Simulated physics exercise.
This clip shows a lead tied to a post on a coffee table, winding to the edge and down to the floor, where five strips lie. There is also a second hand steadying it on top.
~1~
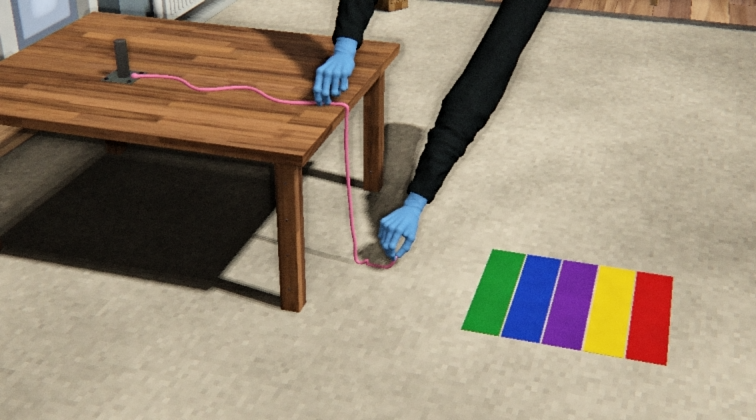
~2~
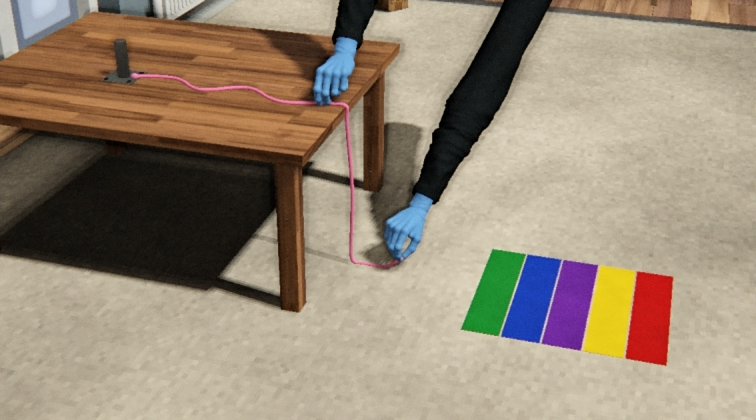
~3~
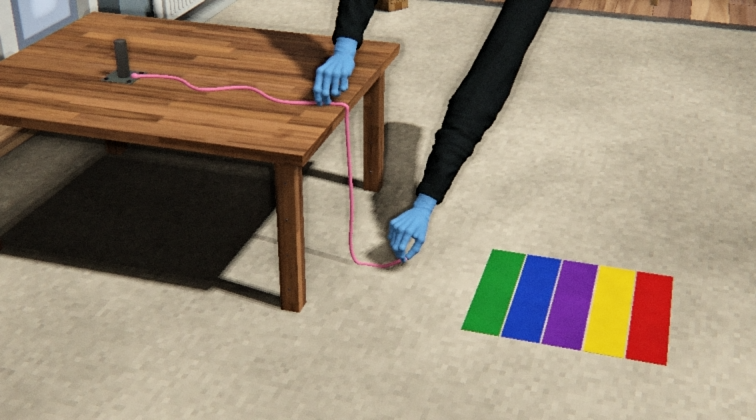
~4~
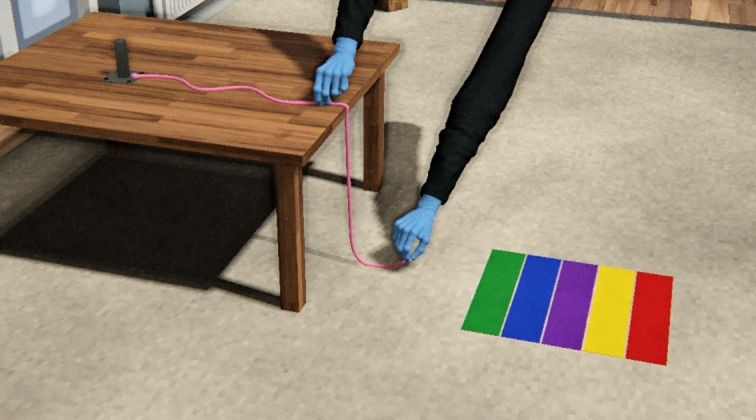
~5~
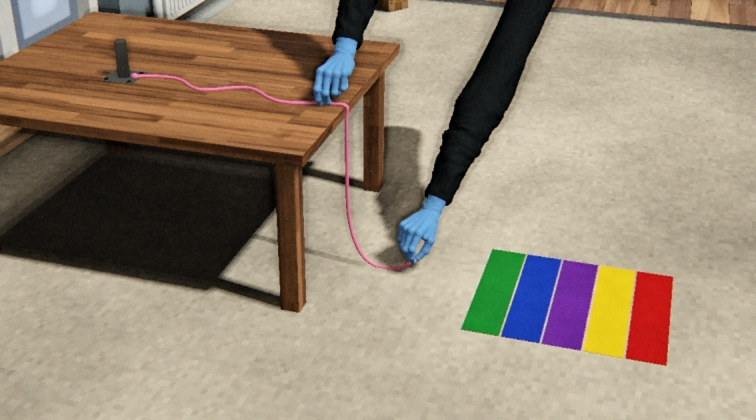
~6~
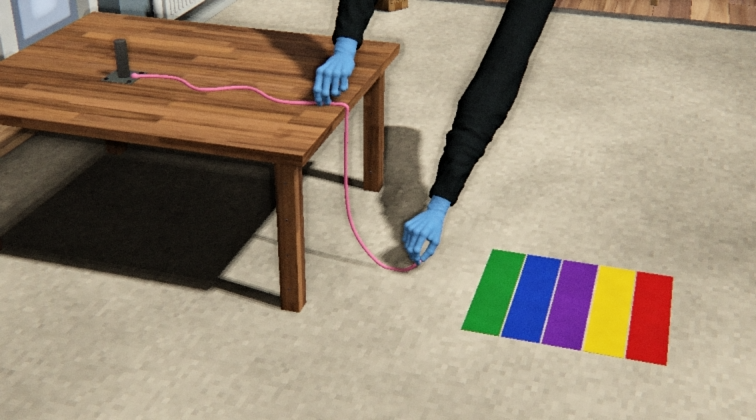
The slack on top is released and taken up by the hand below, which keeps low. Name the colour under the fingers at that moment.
Blue.
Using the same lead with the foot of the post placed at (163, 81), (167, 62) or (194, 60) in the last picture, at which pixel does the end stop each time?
Roughly (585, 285), (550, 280) and (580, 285).
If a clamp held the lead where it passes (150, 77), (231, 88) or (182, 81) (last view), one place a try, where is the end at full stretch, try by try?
Roughly (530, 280), (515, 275) and (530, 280), in that order.
Early on, end near (459, 267); short of the strips.
Midway, end near (505, 274); over green.
At the end of the slack, end near (532, 278); over blue. It gets as far as the blue strip.
